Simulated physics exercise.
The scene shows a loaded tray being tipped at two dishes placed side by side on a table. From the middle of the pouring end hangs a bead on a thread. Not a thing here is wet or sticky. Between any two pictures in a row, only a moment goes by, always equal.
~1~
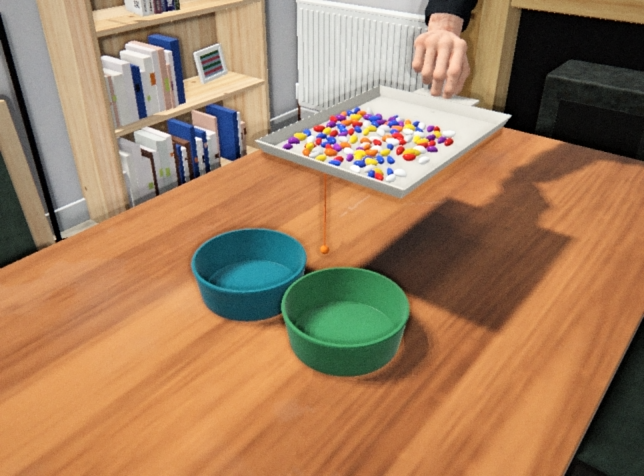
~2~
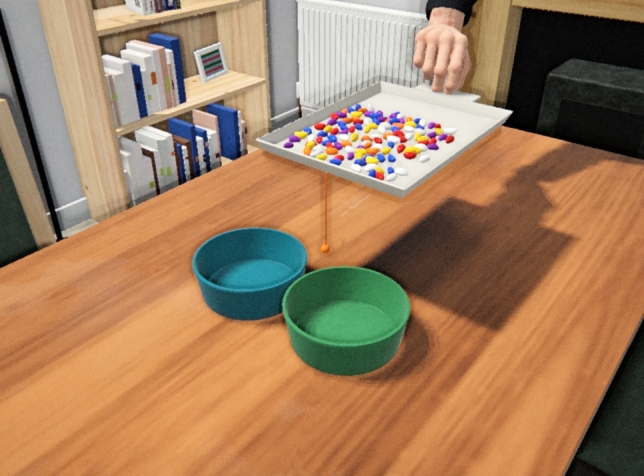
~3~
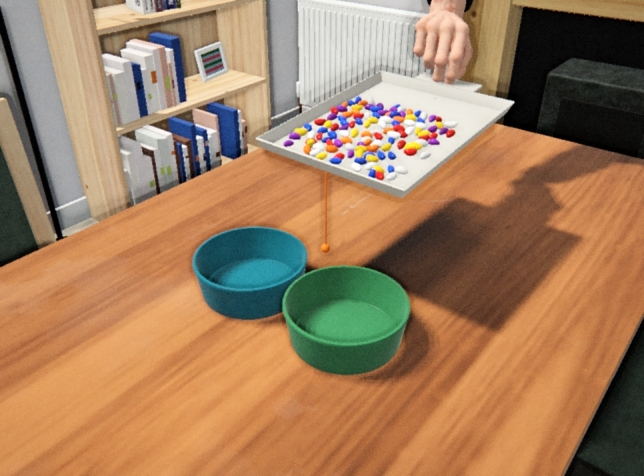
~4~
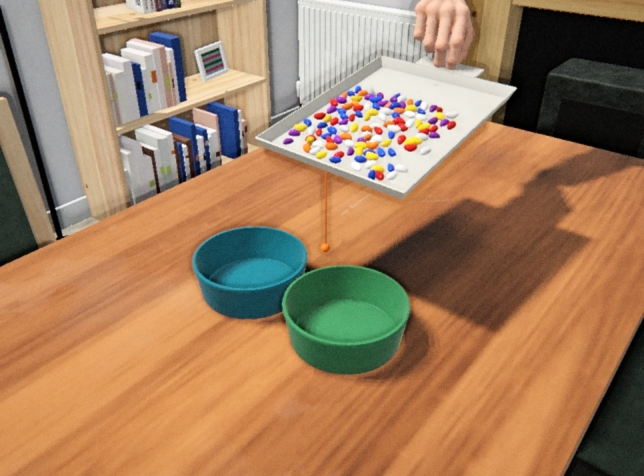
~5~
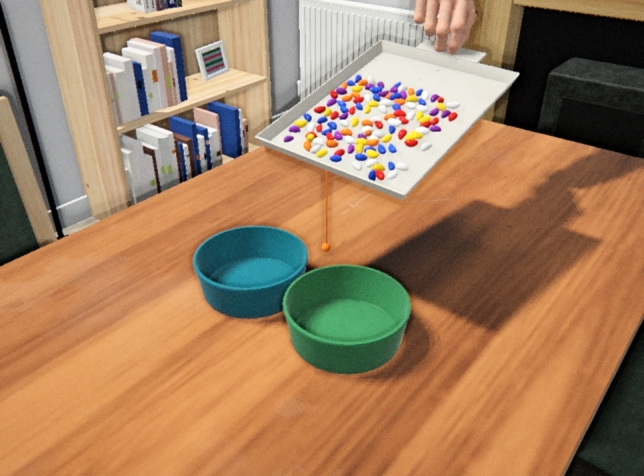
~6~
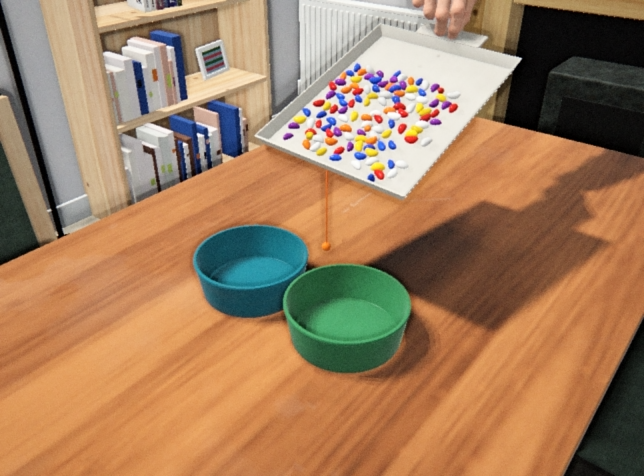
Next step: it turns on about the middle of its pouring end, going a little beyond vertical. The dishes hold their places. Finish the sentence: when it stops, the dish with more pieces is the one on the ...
Right.
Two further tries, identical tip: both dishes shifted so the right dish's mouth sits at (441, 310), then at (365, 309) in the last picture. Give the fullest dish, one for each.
Answer, in order: The one to the left and the one to the right.
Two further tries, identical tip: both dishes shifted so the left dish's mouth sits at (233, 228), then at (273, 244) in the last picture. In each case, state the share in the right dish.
In the first position around 60 percent, in the second around 70 percent.
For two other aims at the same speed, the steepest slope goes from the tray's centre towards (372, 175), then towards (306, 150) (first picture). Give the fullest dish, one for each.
First: The dish at right. Second: The dish at left.
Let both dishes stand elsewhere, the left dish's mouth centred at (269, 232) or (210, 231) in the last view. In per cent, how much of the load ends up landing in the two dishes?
About 70 per cent, then about 50 per cent.
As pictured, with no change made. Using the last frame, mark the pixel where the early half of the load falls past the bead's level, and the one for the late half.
Near (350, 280) to start, and near (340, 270) afterwards.
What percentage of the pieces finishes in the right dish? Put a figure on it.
My estimate is about 80 in a hundred.
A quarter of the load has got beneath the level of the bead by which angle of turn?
It sits at roughly 70°.
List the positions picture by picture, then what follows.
In the first picture, corners of the pouring end (263, 140) and (402, 185), level; middle of the load (375, 140), jelly beans; left dish (210, 297); right dish (307, 350); bead on its thread (325, 250).
In the second picture, corners of the pouring end (264, 139) and (402, 185), level; middle of the load (376, 137).
In the third picture, corners of the pouring end (264, 138) and (402, 185), tipped barely, lowest at the right corner; middle of the load (376, 133).
In the fourth picture, corners of the pouring end (263, 136) and (402, 187), tipped a little, lowest at the right corner; middle of the load (376, 126).
In the fifth picture, corners of the pouring end (263, 135) and (402, 189), tipped a little, lowest at the right corner; middle of the load (376, 120).
In the sixth picture, corners of the pouring end (263, 134) and (402, 190), tipped clearly, lowest at the right corner; middle of the load (376, 114); left dish (212, 294); right dish (308, 347).
Just after the last frame, tray tipped steeply; roughly two thirds on the tray; about a tenth in the right dish; just a few in the left dish; roughly a quarter in the air.
A moment on, tray tipped past a quarter turn; the larger part in the right dish; roughly a quarter in the left dish; just a few outside both; just a few in the air.
Further on, tray tipped past a quarter turn; the larger part in the right dish; roughly a quarter in the left dish; just a few outside both.
When it is over, tray tipped past a quarter turn; the larger part in the right dish; roughly a quarter in the left dish; just a few outside both.
